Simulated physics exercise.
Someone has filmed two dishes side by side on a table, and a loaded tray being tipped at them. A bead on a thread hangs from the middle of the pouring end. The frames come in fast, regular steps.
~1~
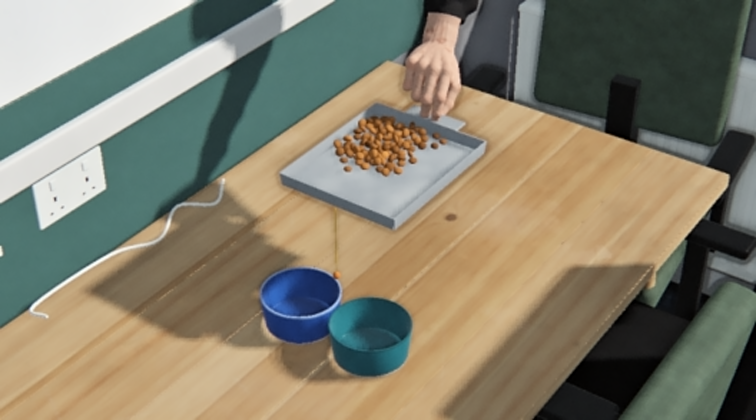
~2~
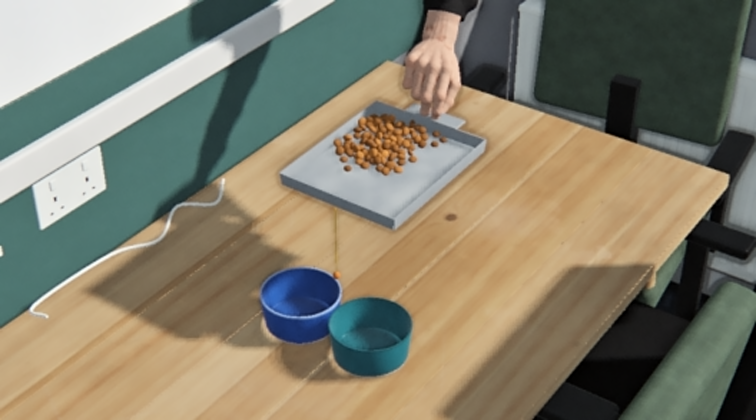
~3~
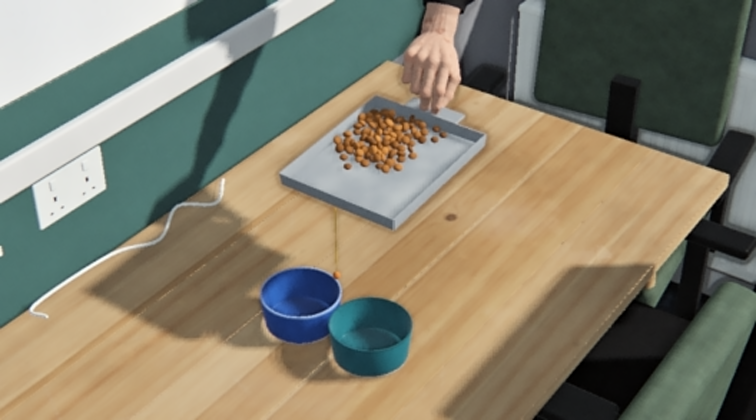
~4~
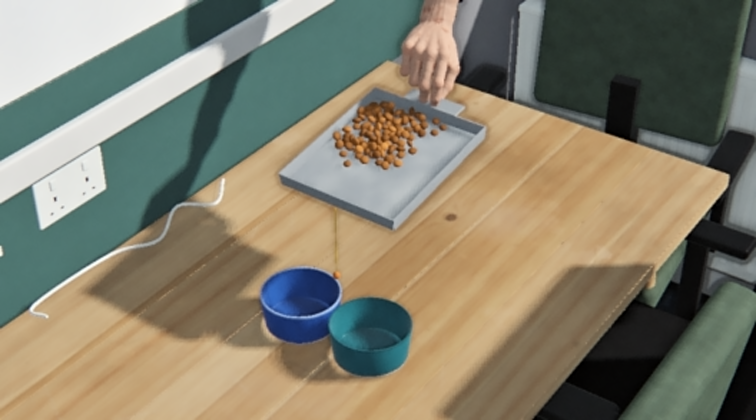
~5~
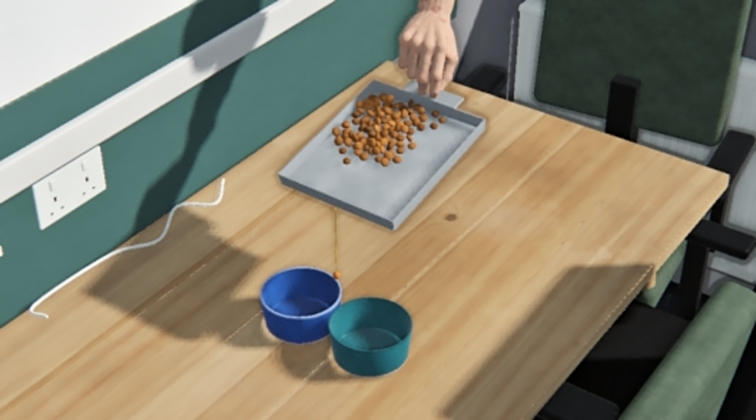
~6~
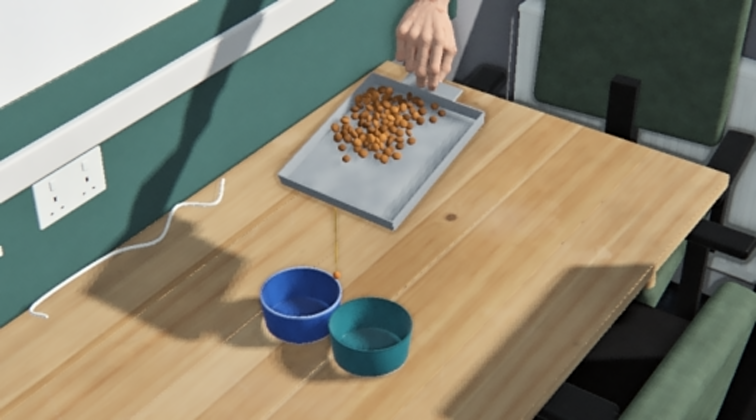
A hand grips the far end of a grey tray holding a heap of orange-brown kibble, seen from above at an angle over a pale wooden table. A blue dish and a teal one sit side by side nearer the viewer, with a green wall, socket and white cable left, green chairs right. The hand slowly raises its end, tilting the tray slightly, while everything else stays still.
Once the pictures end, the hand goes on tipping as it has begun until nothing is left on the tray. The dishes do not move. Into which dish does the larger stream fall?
Fuller: The left-hand dish.
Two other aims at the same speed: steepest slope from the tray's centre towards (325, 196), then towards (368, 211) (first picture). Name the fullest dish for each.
At the first place the left dish, at the second the right-hand dish.
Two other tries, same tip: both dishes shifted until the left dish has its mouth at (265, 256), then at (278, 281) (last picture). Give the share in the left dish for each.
The first gives 0 %, the second 40 %.
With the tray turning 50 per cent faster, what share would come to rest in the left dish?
Near 50 %.
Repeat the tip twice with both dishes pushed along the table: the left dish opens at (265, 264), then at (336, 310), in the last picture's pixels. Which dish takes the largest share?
In turn: The right dish; the left dish.
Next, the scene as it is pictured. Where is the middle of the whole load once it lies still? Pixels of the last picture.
At about (304, 325).
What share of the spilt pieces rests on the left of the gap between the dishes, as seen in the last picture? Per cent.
Some 90 per cent.
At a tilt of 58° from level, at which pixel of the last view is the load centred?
Close to (326, 190).
Soon after the last picture, tray tipped steeply; most on the tray; a stray few in the left dish; a small part in the air.
A little later, tray tipped right over; about half on the tray; a small part in the right dish; about a quarter in the left dish; a small part outside both; a small part in the air.
Later still, tray tipped past a quarter turn; about a quarter in the right dish; about half in the left dish; a small part outside both.
At rest, tray tipped past a quarter turn; about a quarter in the right dish; about half in the left dish; a small part outside both.
